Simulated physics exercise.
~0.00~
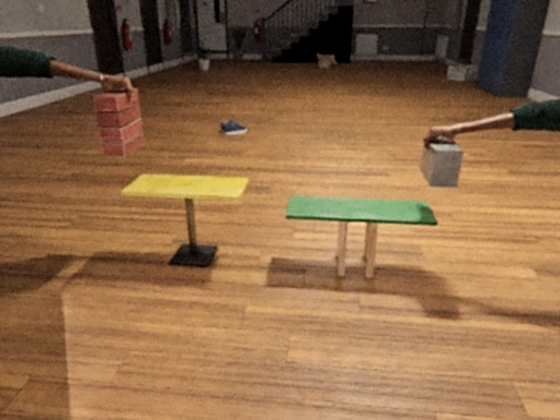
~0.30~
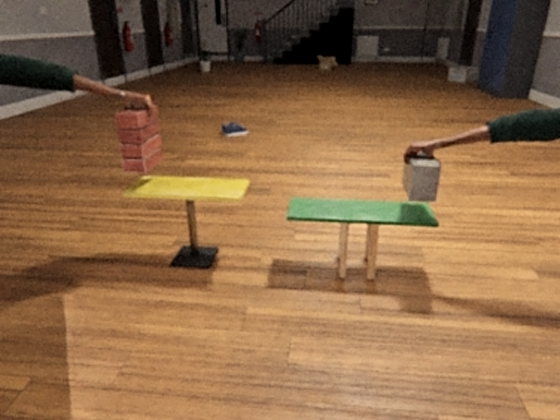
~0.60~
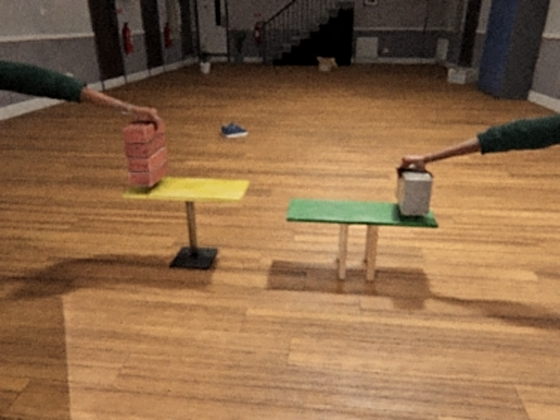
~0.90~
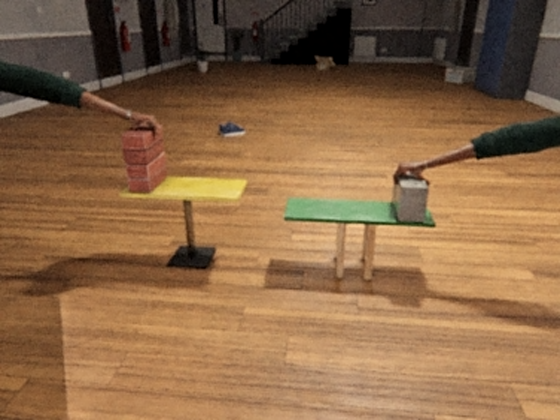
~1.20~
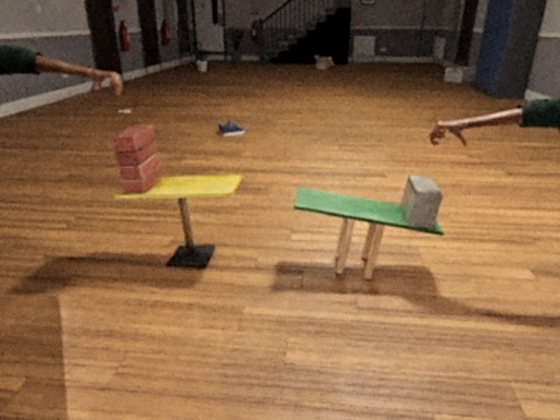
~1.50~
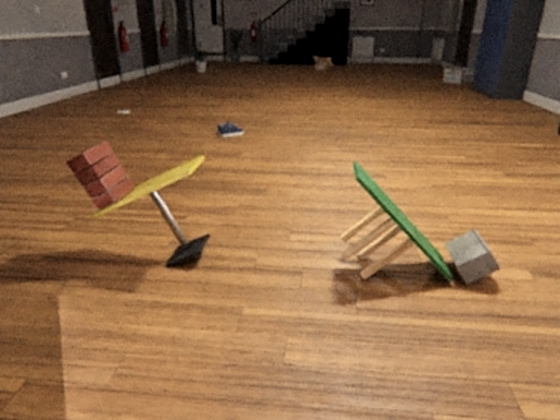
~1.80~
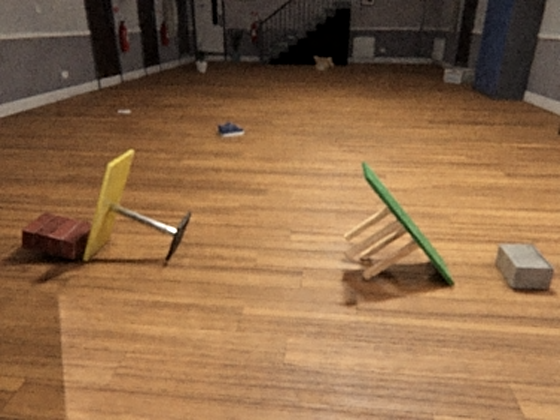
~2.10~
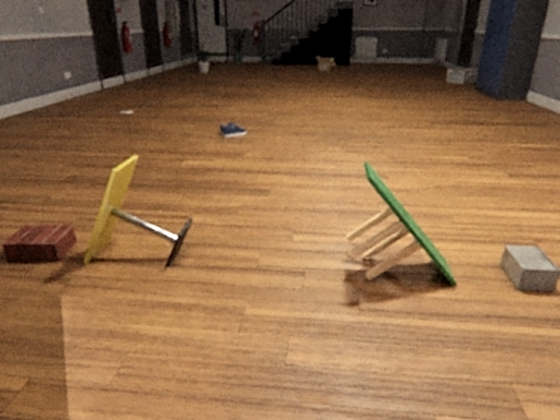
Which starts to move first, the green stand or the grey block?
The grey block moves first, as a hand carries it down to the green stand while the stand is still. The green stand only tips later, after the block has been set on its right end and released.
